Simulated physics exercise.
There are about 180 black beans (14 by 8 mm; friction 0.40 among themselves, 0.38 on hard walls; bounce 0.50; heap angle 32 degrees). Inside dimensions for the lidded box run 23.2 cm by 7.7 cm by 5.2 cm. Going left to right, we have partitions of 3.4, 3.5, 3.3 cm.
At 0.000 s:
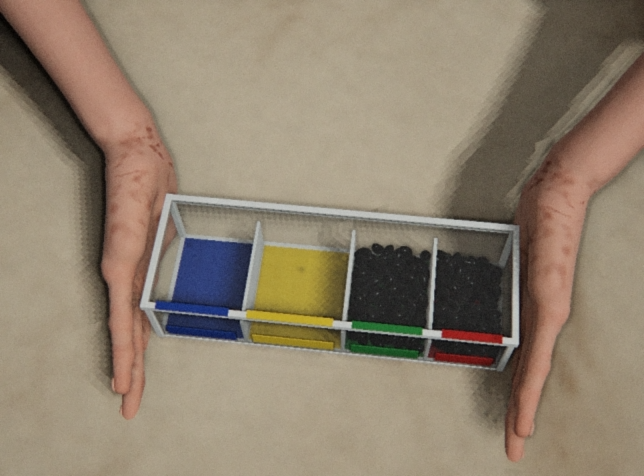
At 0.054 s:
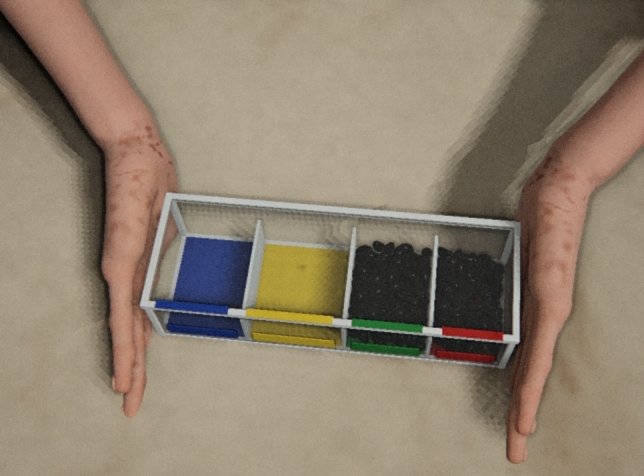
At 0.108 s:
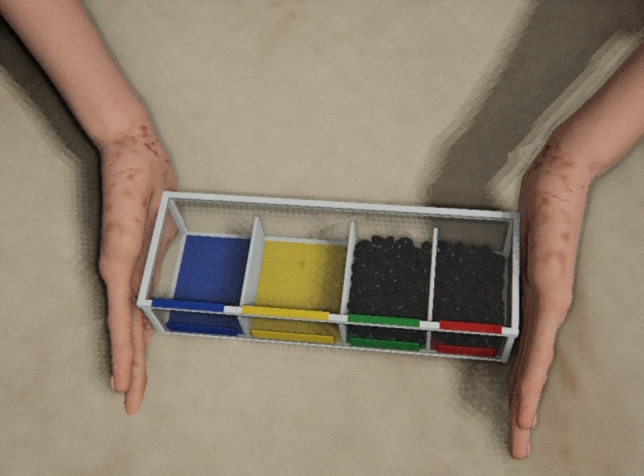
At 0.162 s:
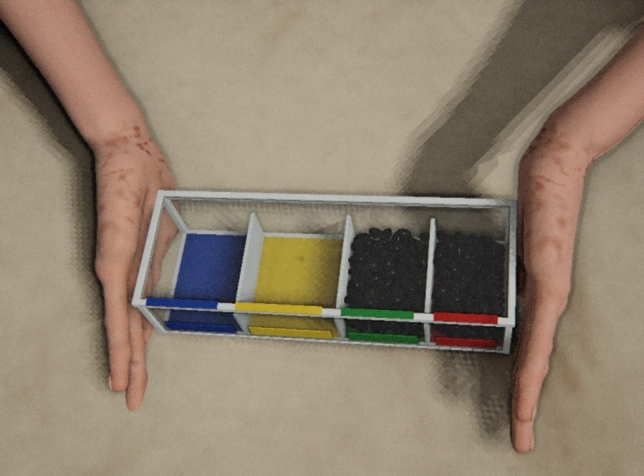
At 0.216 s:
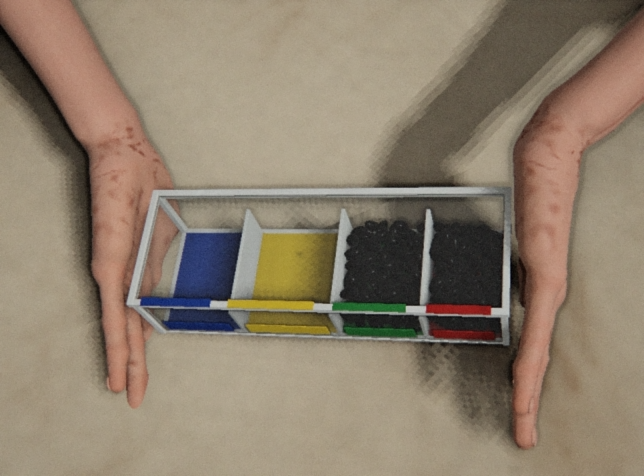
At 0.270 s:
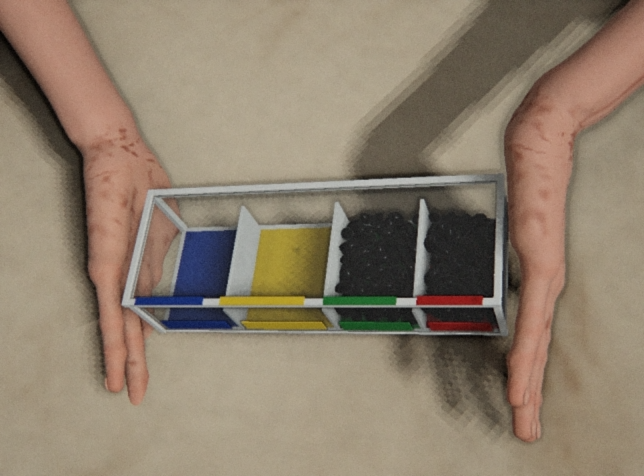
Two hands gradually tilt a clear divided box of black beans down toward the left.
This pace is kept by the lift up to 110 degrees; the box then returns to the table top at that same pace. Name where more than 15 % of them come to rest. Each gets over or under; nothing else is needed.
Red ends under. Blue ends over. Green ends over. Yellow ends under.
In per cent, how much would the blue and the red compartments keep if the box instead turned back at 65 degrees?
Then blue would end with 0 per cent and red with 40 per cent.
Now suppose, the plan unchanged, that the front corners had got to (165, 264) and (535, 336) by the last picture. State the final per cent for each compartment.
Red 85 %; blue 0 %; green 15 %; yellow 0 %.
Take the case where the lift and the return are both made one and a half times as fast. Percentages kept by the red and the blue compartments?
In that case red would keep 10 % and blue would keep 30 %.
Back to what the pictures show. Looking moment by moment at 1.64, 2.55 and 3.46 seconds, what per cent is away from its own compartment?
Around 55, then 75, then 80.
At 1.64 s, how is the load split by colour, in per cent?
You'd find red at 20, blue at 35, green at 40 and yellow at 10 per cent.
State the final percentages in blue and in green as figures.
Blue: 60; green: 30.
After 1.64 s, tilt 110 degrees; red 20 %, blue 35 %, green 40 %, yellow 10 %.
Then, at 2.55 s, tilt 50 degrees; blue 60 %, green 30 %, yellow 10 %.
After 3.46 s, tilt 0 degrees; blue 60 %, green 30 %, yellow 10 %.
In the end, at 4.0 s, red 0 %, blue 60 %, green 30 %, yellow 10 %.
